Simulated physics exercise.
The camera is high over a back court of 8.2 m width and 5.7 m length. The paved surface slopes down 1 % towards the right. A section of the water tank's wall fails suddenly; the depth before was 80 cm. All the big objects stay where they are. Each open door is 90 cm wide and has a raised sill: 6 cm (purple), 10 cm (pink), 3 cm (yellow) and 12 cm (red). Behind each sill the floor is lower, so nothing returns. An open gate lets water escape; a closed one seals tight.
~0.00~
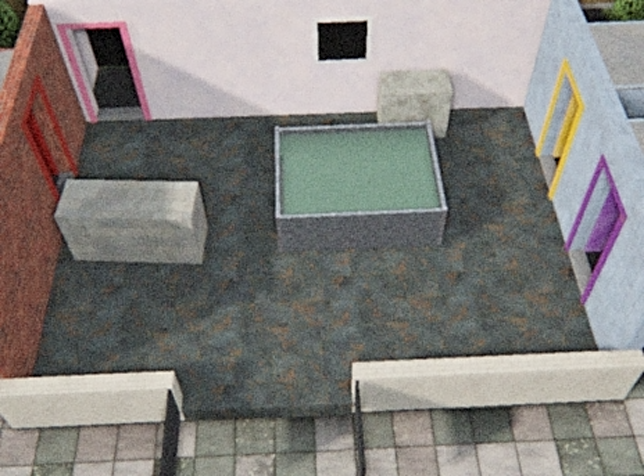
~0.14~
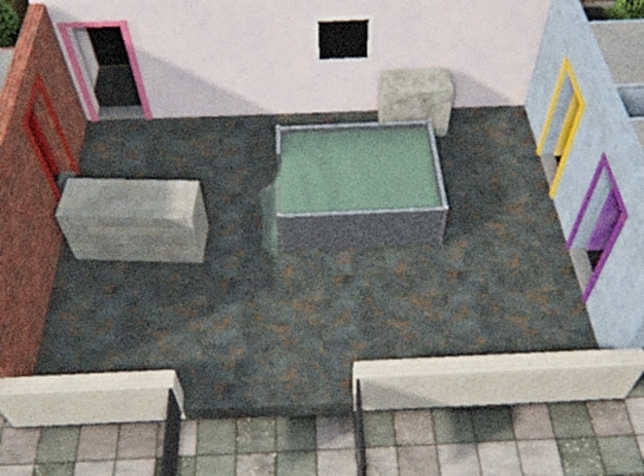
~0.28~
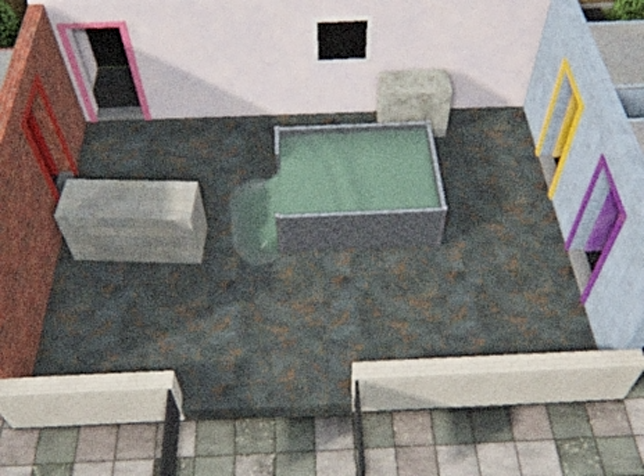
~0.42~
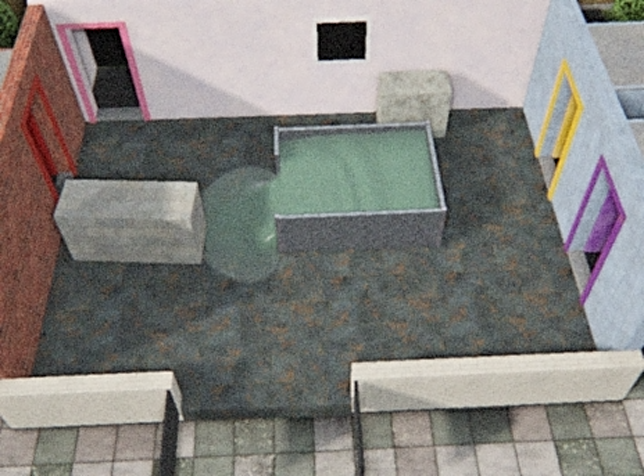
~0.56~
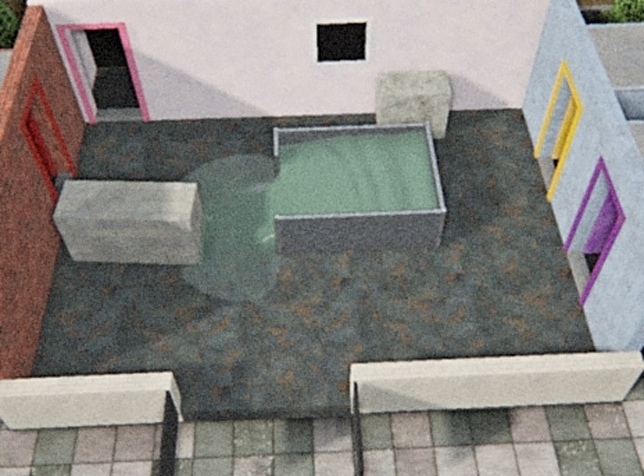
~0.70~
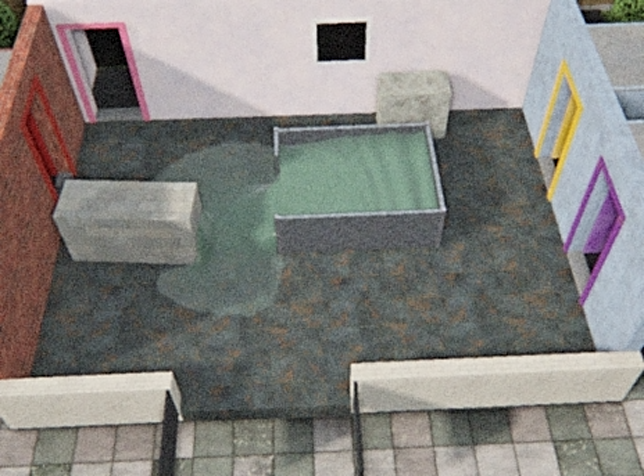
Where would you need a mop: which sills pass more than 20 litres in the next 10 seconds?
Within that time: At the purple door it does not reach the limit; at the pink door it exceeds the limit; at the yellow door it keeps below the limit; at the red door it exceeds the limit.
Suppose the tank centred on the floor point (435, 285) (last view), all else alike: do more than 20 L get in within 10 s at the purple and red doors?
Then: Purple below, red below.
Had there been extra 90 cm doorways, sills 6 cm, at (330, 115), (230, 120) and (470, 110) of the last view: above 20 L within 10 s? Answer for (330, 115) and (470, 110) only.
In turn: Not over, under.
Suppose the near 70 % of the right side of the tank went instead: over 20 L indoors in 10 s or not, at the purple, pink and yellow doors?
Against that limit: Purple above, pink not over, yellow past it.
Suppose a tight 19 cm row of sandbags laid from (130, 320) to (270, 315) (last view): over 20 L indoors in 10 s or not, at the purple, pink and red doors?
Against that limit: Purple below, pink past it, red past it.
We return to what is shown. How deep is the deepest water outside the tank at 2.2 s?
Up to some 46 cm.
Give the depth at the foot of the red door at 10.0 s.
About 7.5 cm.
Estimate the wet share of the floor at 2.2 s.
About 40 per cent.
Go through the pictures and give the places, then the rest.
In the first frame, the water tank at (357, 171) is whole and still, 80 cm deep.
In the second frame, water pours out at (283, 205) and has run 0.7 m, to (271, 251); typically 11 cm deep outside, 80 cm at the water tank's back.
In the third frame, water pours out at (282, 208) and has run 1.0 m, to (239, 192); typically 13 cm deep outside, 80 cm at the water tank's back.
In the fourth frame, the front is at a hidden place, 1.5 m from the gap at (281, 210); 2.5 m2 of floor is under water; 80 cm left at the back of the water tank.
In the fifth frame, water pours out at (281, 211) and has run 2.1 m, to a hidden place; typically 7 cm deep outside, 80 cm at the water tank's back.
In the sixth frame, the front is at a hidden place, 2.7 m from the gap at (281, 211); 5.5 m2 of floor is under water; 75 cm left at the back of the water tank.
After 1.4 s water covers 30 % of the floor and is deepest (52 cm) near (214, 234); purple door not reached, pink door not reached, yellow door not reached, red door 19 cm at the sill, 28 L in.
After 2.2 s water covers 40 % of the floor and is deepest (46 cm) near (84, 132); purple door not reached, pink door 26 cm at the sill, 5 L in, yellow door not reached, red door 29 cm at the sill, 119 L in.
After 3.5 s water covers 45 % of the floor and is deepest (26 cm) near (214, 234); purple door not reached, pink door 25 cm at the sill, 131 L in, yellow door not reached, red door 23 cm at the sill, 230 L in.
After 6.0 s water covers 60 % of the floor and is deepest (16 cm) near (214, 243); purple door not reached, pink door 14 cm at the sill, 214 L in, yellow door not reached, red door 16 cm at the sill, 283 L in.
After 10.0 s water covers 80 % of the floor and is deepest (16 cm) near (365, 116); purple door not reached, pink door 8 cm at the sill, 237 L in, yellow door 6 cm at the sill, 7 L in, red door 7 cm at the sill, 291 L in.
